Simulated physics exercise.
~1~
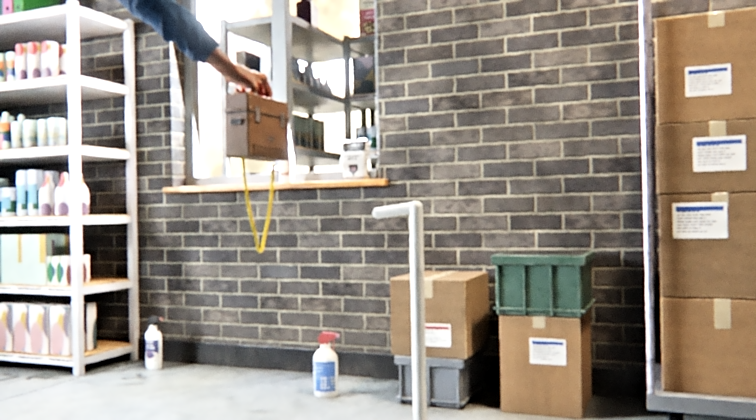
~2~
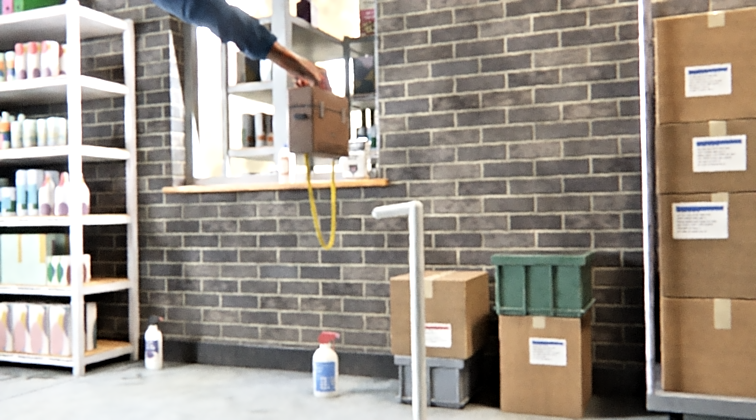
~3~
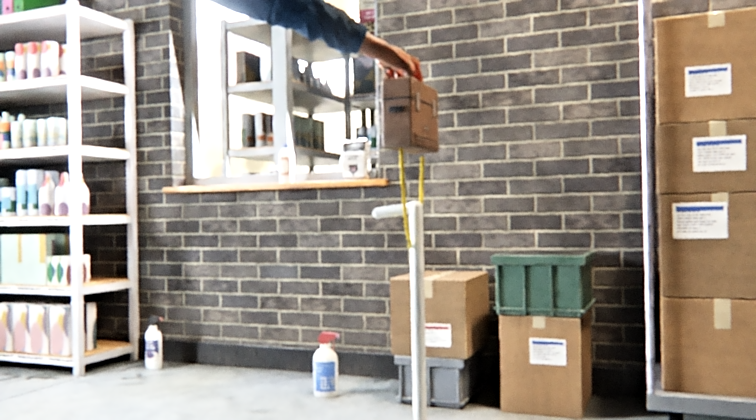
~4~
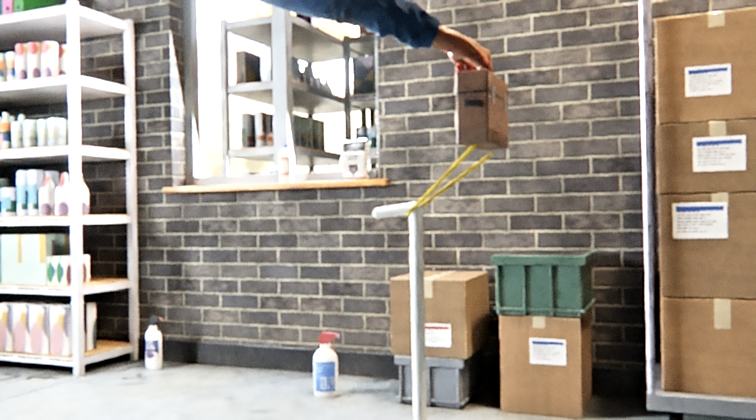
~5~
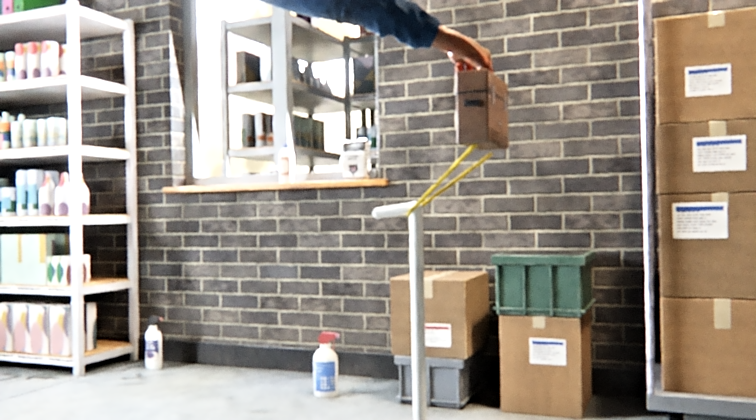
At the start, a hand reaches in from the upper left, holding a small brown case by its top in front of a window, with a yellow loop dangling underneath. Shelves of bottles stand to the left, and a white post with a sideways hook rises in front of a brick wall. The hand carries the upright case steadily right toward the post. As the case passes over the post, the hanging loop meets the hook. The case moves a little farther right, and the loop pulls tight and slanted behind it. Finally, the hand and case are stopped just past the post, snagged by the loop.
